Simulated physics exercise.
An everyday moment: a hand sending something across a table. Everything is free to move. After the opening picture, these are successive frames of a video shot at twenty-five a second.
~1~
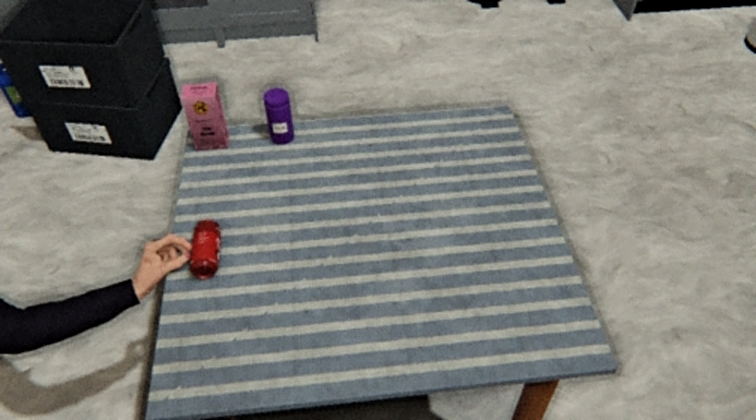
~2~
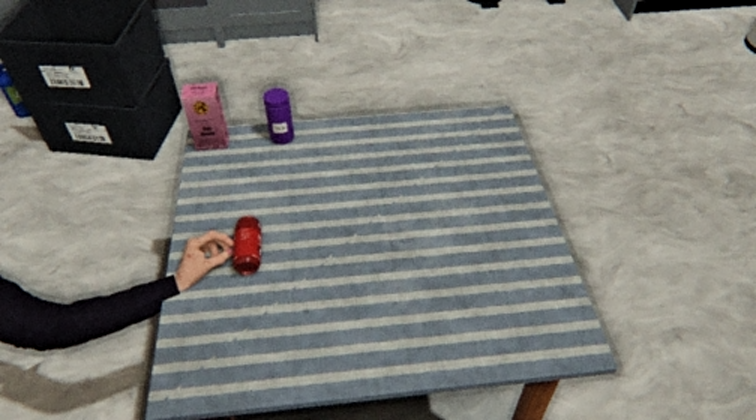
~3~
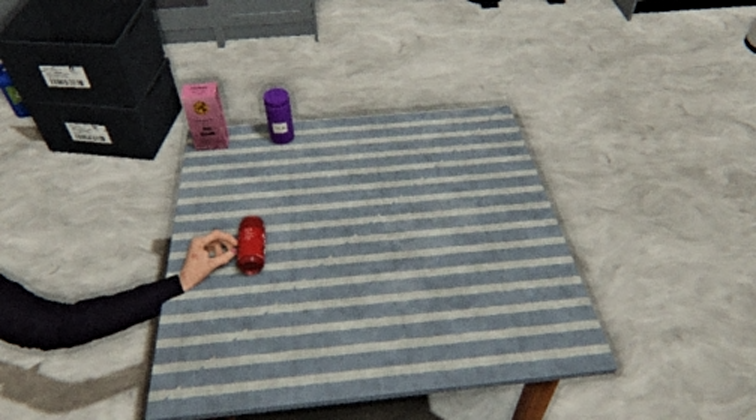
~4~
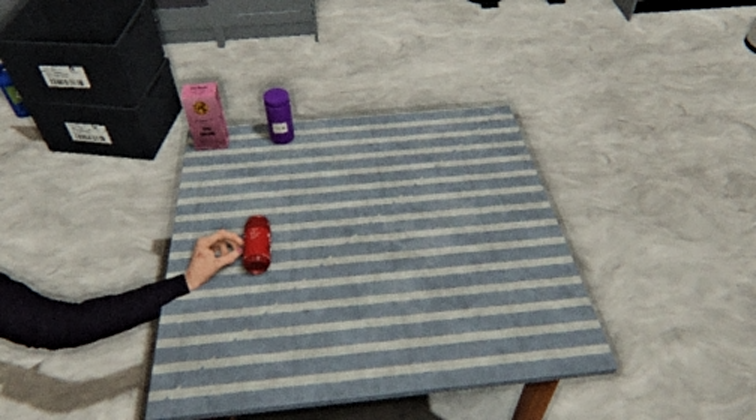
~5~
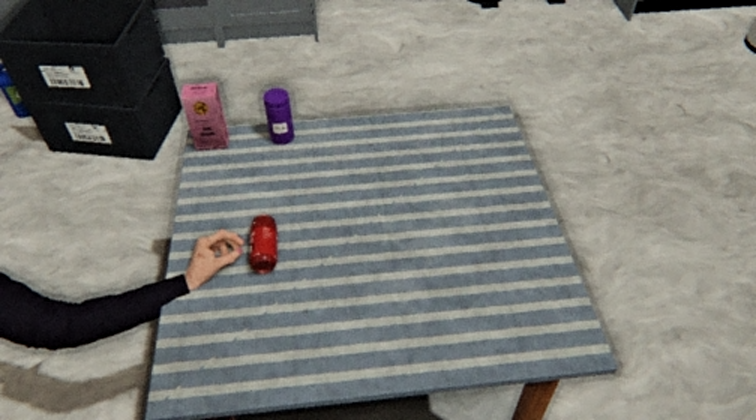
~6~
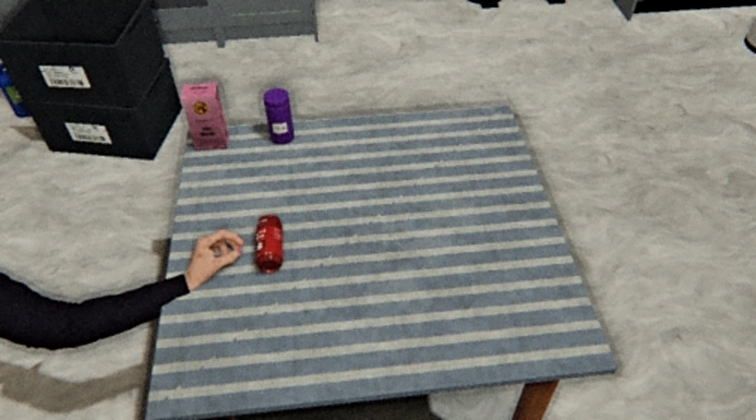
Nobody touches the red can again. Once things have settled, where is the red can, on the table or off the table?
The red can remains on top.
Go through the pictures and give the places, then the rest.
Under the hand; red can (206, 249), in the first picture.
Under the hand; red can (248, 245), in the second picture.
Under the hand; red can (252, 245), in the third picture.
Red can (257, 245), in the fourth picture.
Red can (264, 244), in the fifth picture.
Red can (269, 244) shifted a little, in the sixth picture.
Then, 0.10 s on from there, red can shifted about its own width near (282, 242).
Then, 0.20 s on from there, red can shifted about its own width near (293, 241).
Then, 0.40 s on from there, red can shifted well along near (306, 240).
Then, 0.90 s on from there, red can shifted well along near (309, 240).
In the end, moved from the start, red can. At the end, from the last picture's camera, red can near (309, 240).
